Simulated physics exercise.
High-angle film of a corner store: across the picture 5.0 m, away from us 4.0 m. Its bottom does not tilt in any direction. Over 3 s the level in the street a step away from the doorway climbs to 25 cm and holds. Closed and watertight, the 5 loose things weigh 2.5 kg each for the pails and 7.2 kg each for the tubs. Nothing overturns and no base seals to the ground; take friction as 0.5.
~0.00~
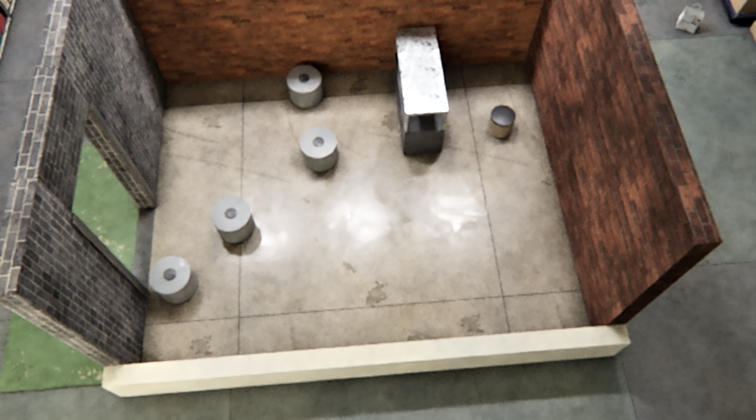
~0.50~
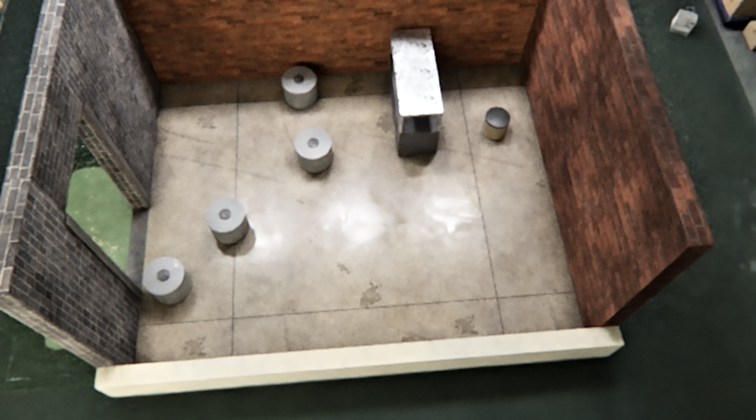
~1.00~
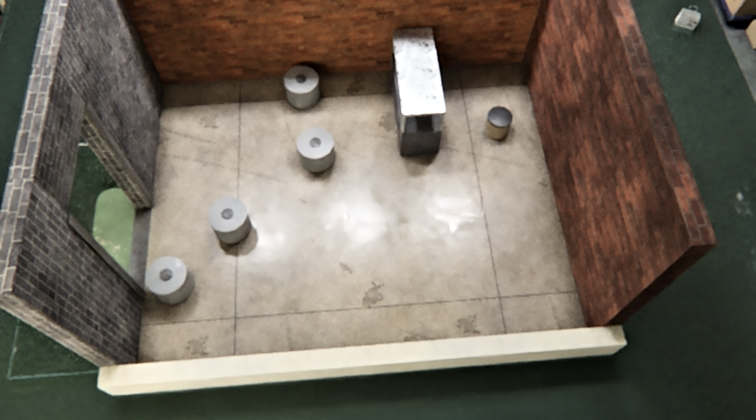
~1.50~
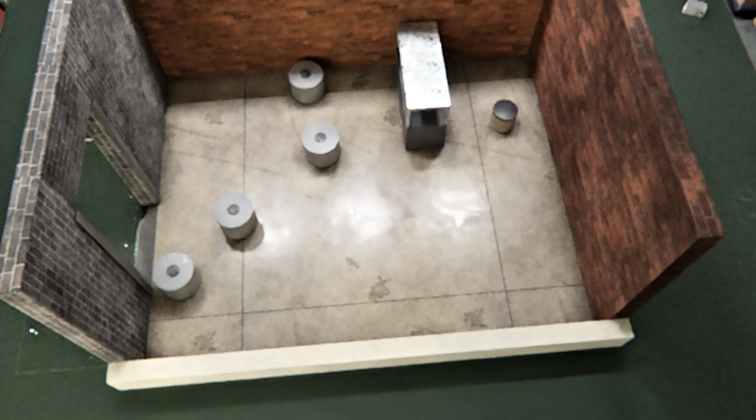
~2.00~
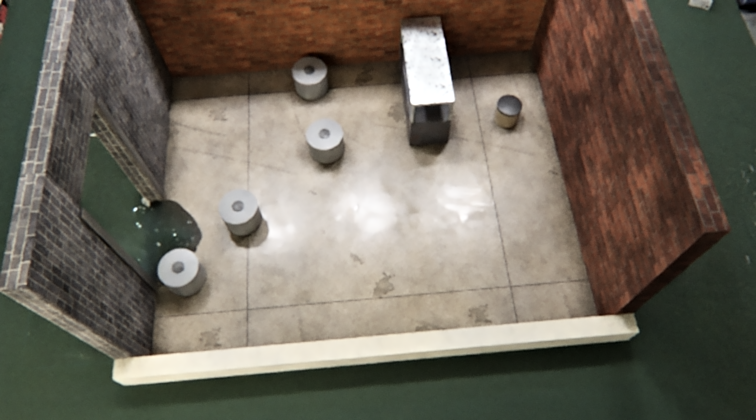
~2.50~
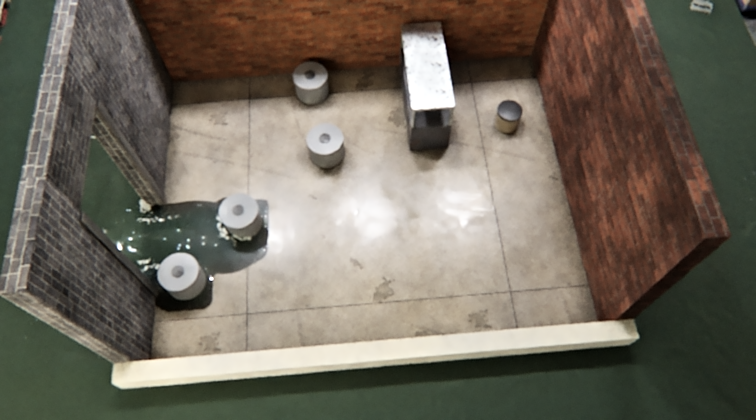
To begin with, gray tubs, a white-topped counter and a small round container stand on the dry floor of a brick-walled corner store, seen from above. Then dark water enters through the left wall's opening and spreads rightward around the two nearest tubs, while all the objects stay put.
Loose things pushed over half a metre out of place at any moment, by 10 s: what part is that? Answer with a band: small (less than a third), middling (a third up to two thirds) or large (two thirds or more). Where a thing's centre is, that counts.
Large.
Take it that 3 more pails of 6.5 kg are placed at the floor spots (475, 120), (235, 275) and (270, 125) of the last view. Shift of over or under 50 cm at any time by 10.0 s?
Taking them in order, the first is within that distance, the second is beyond that distance and the third is within that distance.
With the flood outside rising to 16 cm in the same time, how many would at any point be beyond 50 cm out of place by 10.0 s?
3.
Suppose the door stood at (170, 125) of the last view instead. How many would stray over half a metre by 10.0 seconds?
So the tally would be 2.
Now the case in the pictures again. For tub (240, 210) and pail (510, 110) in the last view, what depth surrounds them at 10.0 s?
Depths: Near 15 cm, then near 11 cm.
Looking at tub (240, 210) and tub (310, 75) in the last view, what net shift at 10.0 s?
Respectively 400 and 150 cm.
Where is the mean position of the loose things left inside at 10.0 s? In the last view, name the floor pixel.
Roughly at (315, 142).
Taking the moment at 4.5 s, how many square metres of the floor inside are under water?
Somewhere about 11.5 m2, give or take.
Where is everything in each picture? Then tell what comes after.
The first frame shows a tub at (231, 214), on the bottom; a tub at (170, 275) rests on the ground; water covers 0.0 m2; 0 of 5 have shifted.
The second frame shows a tub at (225, 215), on the bottom; a tub at (164, 275), on the bottom; 0.0 m2 under water; 0 of 5 have shifted.
The third frame shows a tub at (227, 214), on the bottom; a tub at (166, 275), on the bottom; water covers 0.0 m2; 0 of 5 have shifted.
The fourth frame shows a tub at (233, 210) rests on the ground; a tub at (173, 271), on the bottom; water covers 0.0 m2; 0 of 5 have shifted.
The fifth frame shows a tub at (238, 206), on the bottom; a tub at (178, 268) rests on the ground; 0.3 m2 under water; 0 of 5 have shifted.
The sixth frame shows a tub at (238, 211) rests on the ground; a tub at (178, 272), on the bottom; 1.0 m2 under water; 0 of 5 have shifted.
After 3.5 s 2 of 5 are over 50 cm from their spots; 0 afloat.
After 4.5 s 3 of 5 are over 50 cm from their spots; 0 afloat.
After 7.0 s 3 of 5 are over 50 cm from their spots; 3 afloat.
After 10.0 s 5 of 5 are over 50 cm from their spots, and 5 have been at some point; 4 afloat.
